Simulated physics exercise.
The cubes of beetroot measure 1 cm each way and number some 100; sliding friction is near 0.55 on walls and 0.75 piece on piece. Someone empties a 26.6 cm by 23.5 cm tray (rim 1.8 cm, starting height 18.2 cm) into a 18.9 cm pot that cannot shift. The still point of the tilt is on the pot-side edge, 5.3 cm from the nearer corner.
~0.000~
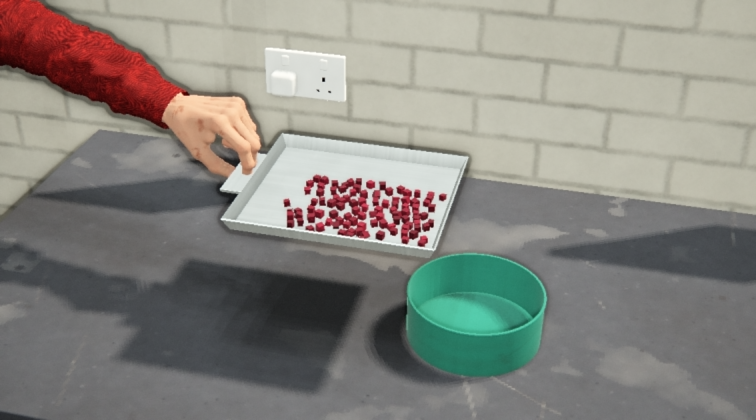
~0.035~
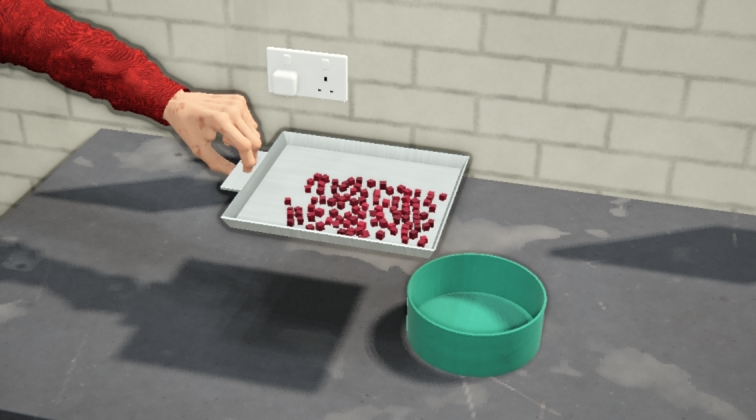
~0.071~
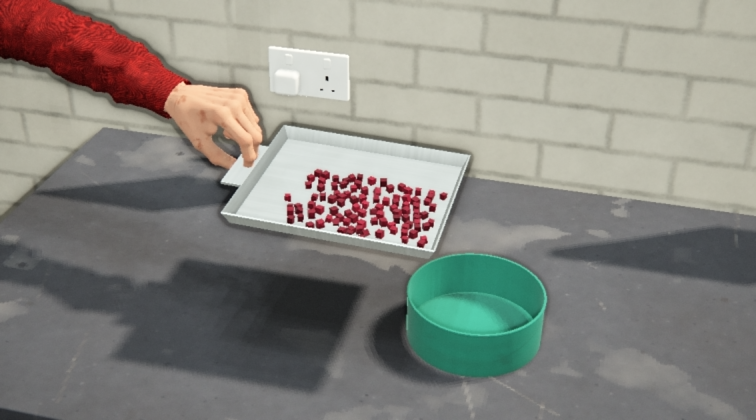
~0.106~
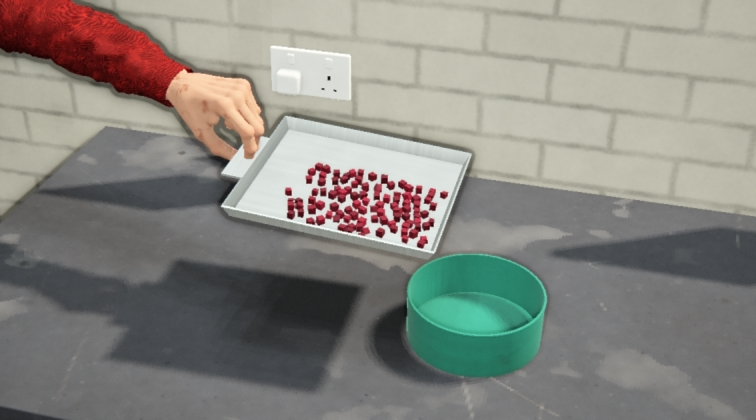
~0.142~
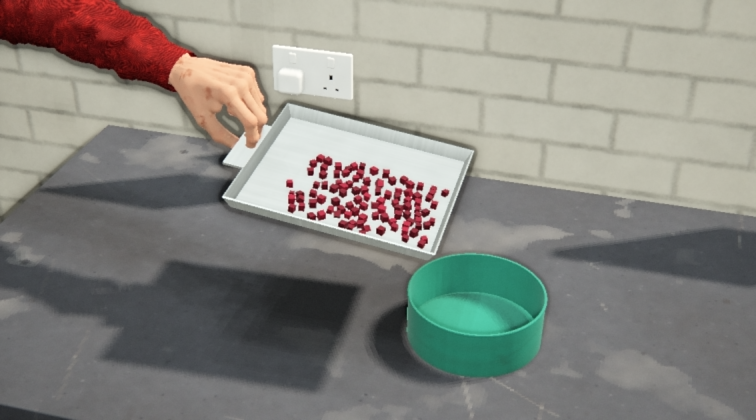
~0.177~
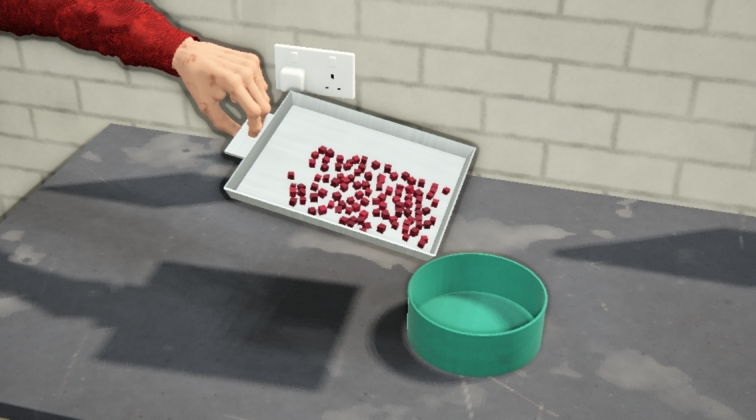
A hand in a red sleeve gradually tilting a pale tray of small dark red cubes beside a green pot on a grey worktop.
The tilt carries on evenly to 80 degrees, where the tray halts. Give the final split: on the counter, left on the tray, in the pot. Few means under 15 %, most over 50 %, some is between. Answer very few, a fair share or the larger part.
Counter the larger part, tray very few, pot a fair share.
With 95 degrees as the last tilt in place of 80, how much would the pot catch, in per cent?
Then about 40 per cent.
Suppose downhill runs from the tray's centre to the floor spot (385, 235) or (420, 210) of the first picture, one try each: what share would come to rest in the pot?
Some 10 and 70 per cent.
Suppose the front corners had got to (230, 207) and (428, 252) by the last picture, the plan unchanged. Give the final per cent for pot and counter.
Pot 5, counter 95.
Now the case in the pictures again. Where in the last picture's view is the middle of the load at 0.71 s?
At about (432, 234).
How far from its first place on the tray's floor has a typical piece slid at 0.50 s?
Roughly 2 cm.
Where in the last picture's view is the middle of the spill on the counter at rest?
Near (462, 411).
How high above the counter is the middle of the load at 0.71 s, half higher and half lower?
About 20 cm.
After 0.50 s, tilt 46 degrees; the tray holds 100 %, the pot 0 %.
Then, at 0.71 s, tilt 68 degrees; the tray holds 95 %, the pot 0 %.
After 1.04 s, tilt 80 degrees; the tray holds 15 %, the pot 25 %.
In the end, at 2.6 s, counter 60 %, tray 0 %, pot 40 %.
